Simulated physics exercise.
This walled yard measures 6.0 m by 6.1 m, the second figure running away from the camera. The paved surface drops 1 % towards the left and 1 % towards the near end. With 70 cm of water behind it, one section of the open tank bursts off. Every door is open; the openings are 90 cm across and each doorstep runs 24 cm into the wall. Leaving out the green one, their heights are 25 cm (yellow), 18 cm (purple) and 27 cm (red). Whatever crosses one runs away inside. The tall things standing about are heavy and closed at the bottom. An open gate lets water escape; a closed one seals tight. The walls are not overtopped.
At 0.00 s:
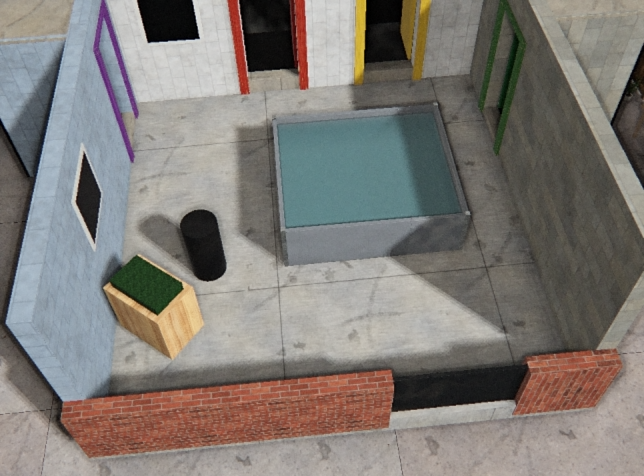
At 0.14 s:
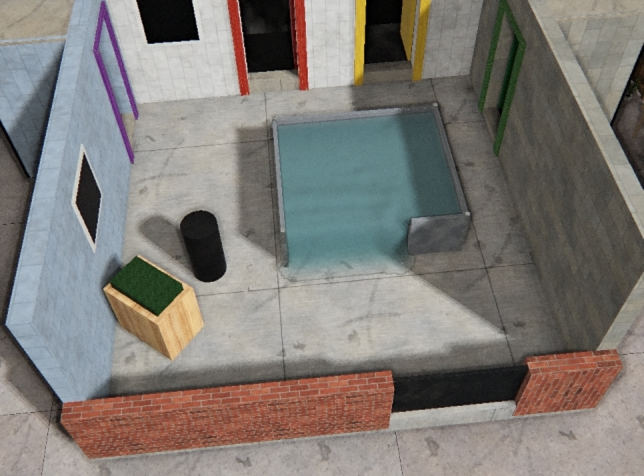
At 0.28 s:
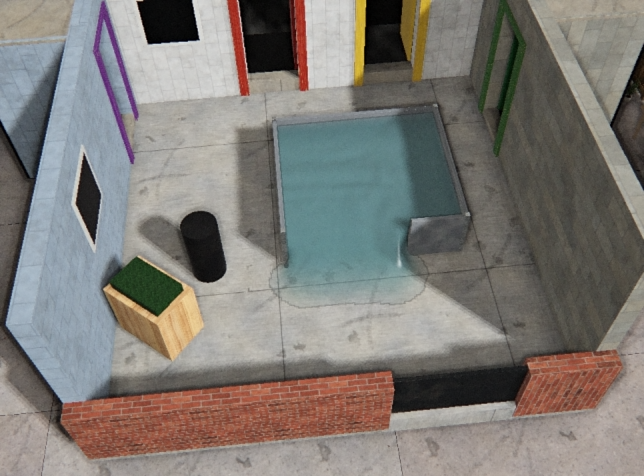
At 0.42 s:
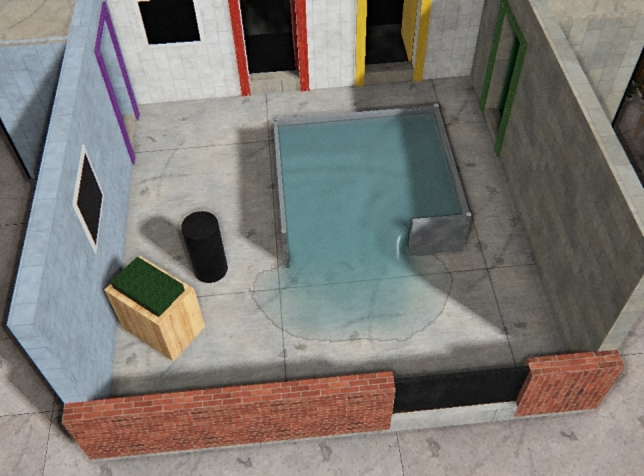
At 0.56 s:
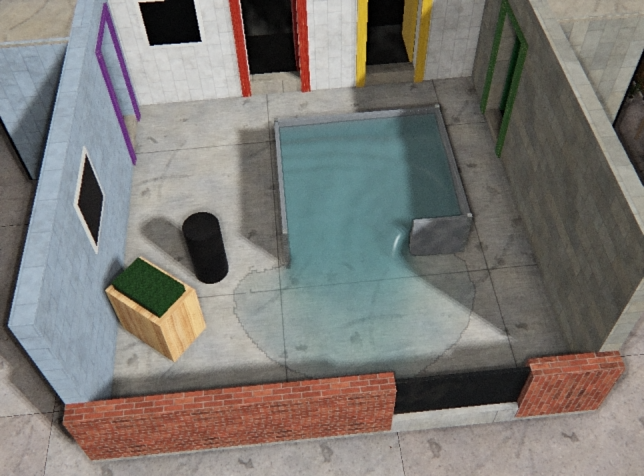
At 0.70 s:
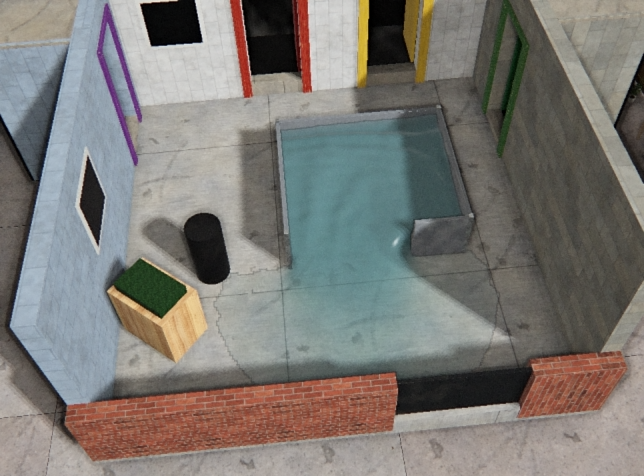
At first, still water fills a grey open tank in a walled yard with coloured doorways. Then part of the tank's near side disappears, and water pours through the gap, spreading in a widening, thinning sheet over the paving towards the low brick wall, while the black cylinder and planter stay still.
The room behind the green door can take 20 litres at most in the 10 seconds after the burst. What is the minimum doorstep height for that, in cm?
It would have to be roughly 6 cm high.
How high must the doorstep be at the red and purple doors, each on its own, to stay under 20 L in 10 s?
About 10.5 cm at red and 15 cm at purple.
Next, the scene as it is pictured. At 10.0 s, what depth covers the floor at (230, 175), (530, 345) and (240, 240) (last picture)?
About 13, 11 and 10 cm.
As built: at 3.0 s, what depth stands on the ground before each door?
Depths in cm: Yellow 0, green 0, purple 0, red 0.
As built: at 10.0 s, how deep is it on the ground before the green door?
About 9.0 cm.
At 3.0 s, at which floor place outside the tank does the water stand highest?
Around (117, 368).
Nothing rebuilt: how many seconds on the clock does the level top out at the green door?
At about 9.0 s.
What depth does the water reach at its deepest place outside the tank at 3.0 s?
Up to some 64 cm.
After 1.4 s water covers 30 % of the floor, deepest (50 cm) near (352, 394); it has not reached the green door.
After 3.0 s water covers 50 % of the floor, deepest (64 cm) near (117, 368); it has not reached the green door.
After 10.0 s water covers 95 % of the floor, deepest (18 cm) near (200, 252); 9 cm at the green door, 1 litre in over its 11 cm doorstep.
At the green door as built, the water arrived by 3.5 s and peaked near 11 cm at 9.0 s.
With a doorstep of 4.5 cm, 34 litres would have come in within the 10 s; with 6.5 cm, 14 litres. So under 20 litres takes about 6 cm.
